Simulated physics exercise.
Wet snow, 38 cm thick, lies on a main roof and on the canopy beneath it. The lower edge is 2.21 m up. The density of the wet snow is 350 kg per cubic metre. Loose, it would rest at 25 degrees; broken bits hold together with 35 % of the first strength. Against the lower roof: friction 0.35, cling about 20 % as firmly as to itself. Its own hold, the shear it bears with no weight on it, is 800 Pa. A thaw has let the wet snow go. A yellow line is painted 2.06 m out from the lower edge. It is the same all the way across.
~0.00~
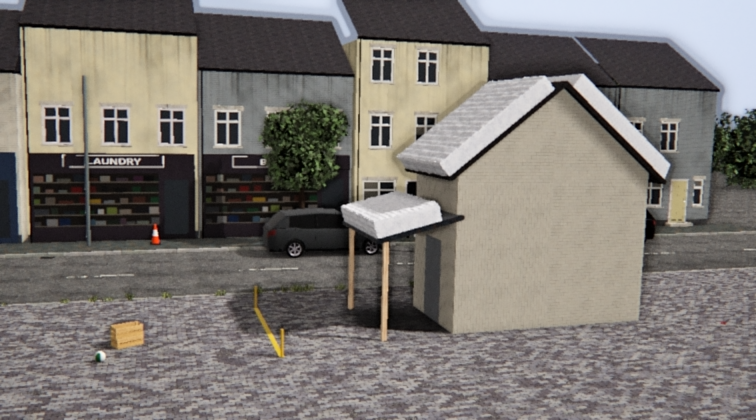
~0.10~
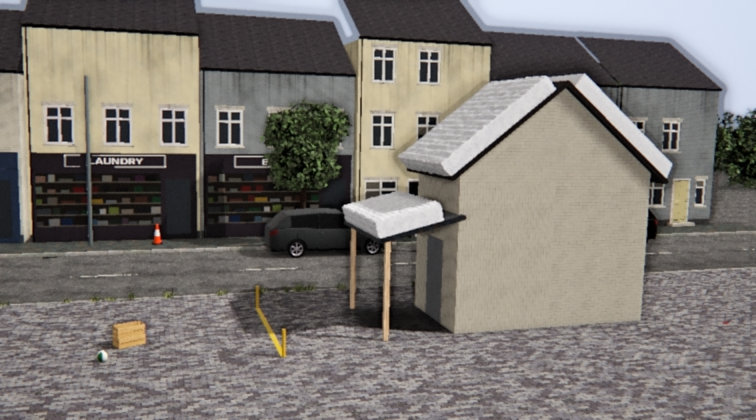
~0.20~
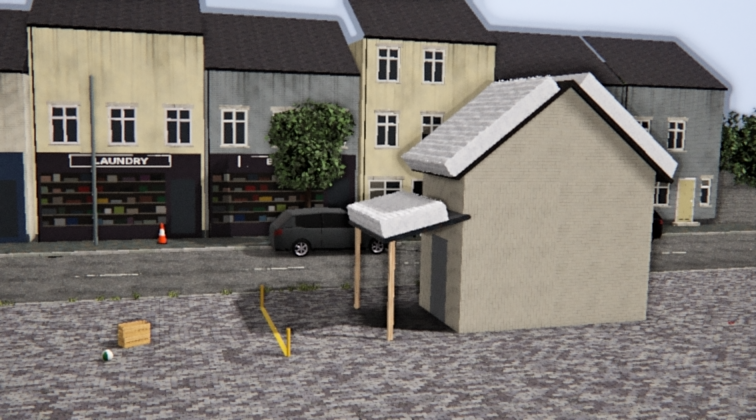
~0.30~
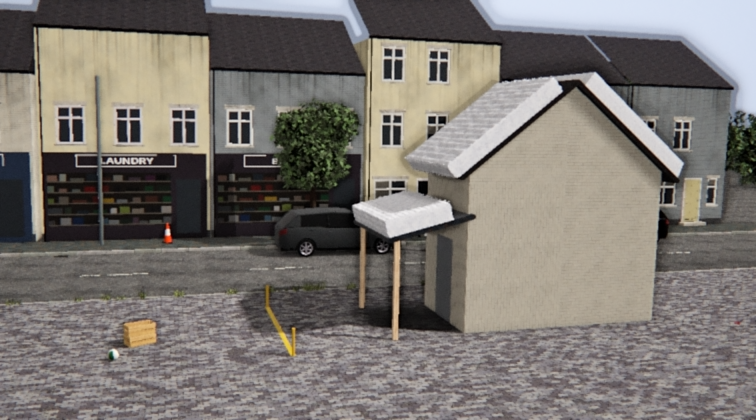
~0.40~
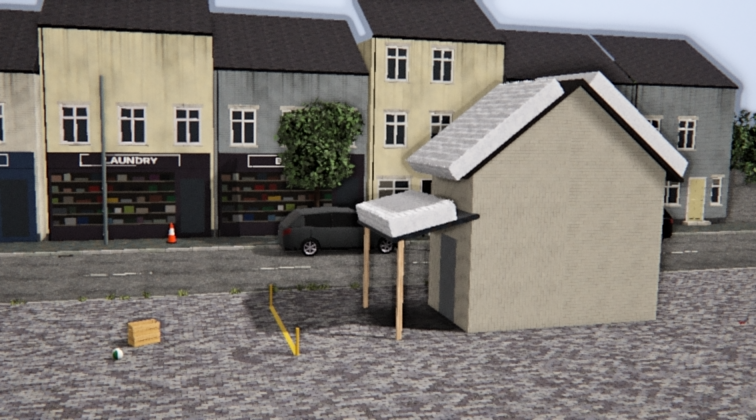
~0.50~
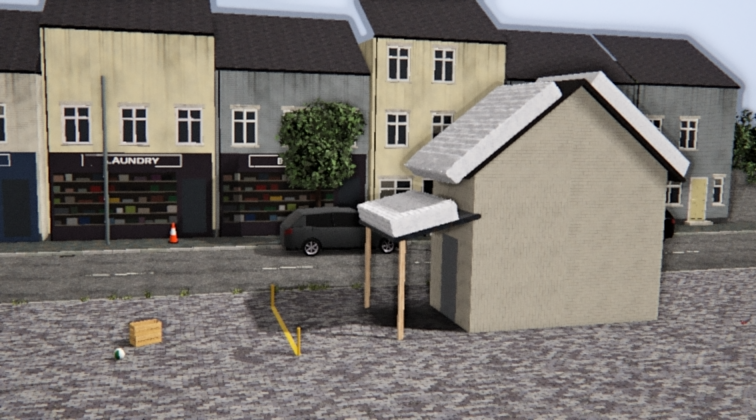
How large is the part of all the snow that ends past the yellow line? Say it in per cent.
It comes to some 19 %.
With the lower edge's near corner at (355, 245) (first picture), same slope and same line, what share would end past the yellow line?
Then about 20 %.
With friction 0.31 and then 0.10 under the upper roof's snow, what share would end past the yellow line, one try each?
In turn about 30 %, 40 %.
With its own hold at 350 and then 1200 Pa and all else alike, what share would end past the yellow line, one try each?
In turn about 35 %, 10 %.
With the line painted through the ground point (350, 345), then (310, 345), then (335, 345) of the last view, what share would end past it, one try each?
In turn about 50 %, 25 %, 45 %.
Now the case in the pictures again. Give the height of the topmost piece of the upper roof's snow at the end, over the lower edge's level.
Some 0.7 m.
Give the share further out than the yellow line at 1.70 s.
About 0 %.
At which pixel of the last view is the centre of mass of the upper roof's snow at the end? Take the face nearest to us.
At about (341, 304).
After 1.05 s, none is below the lower edge and 0 % is past the line.
After 1.70 s, 5 % is below the lower edge and 0 % is past the line.
After 2.35 s, 50 % is below the lower edge and 5 % is past the line.
After 3.00 s, 71 % is below the lower edge and 19 % is past the line.
After 4.30 s, 72 % is below the lower edge and 19 % is past the line.
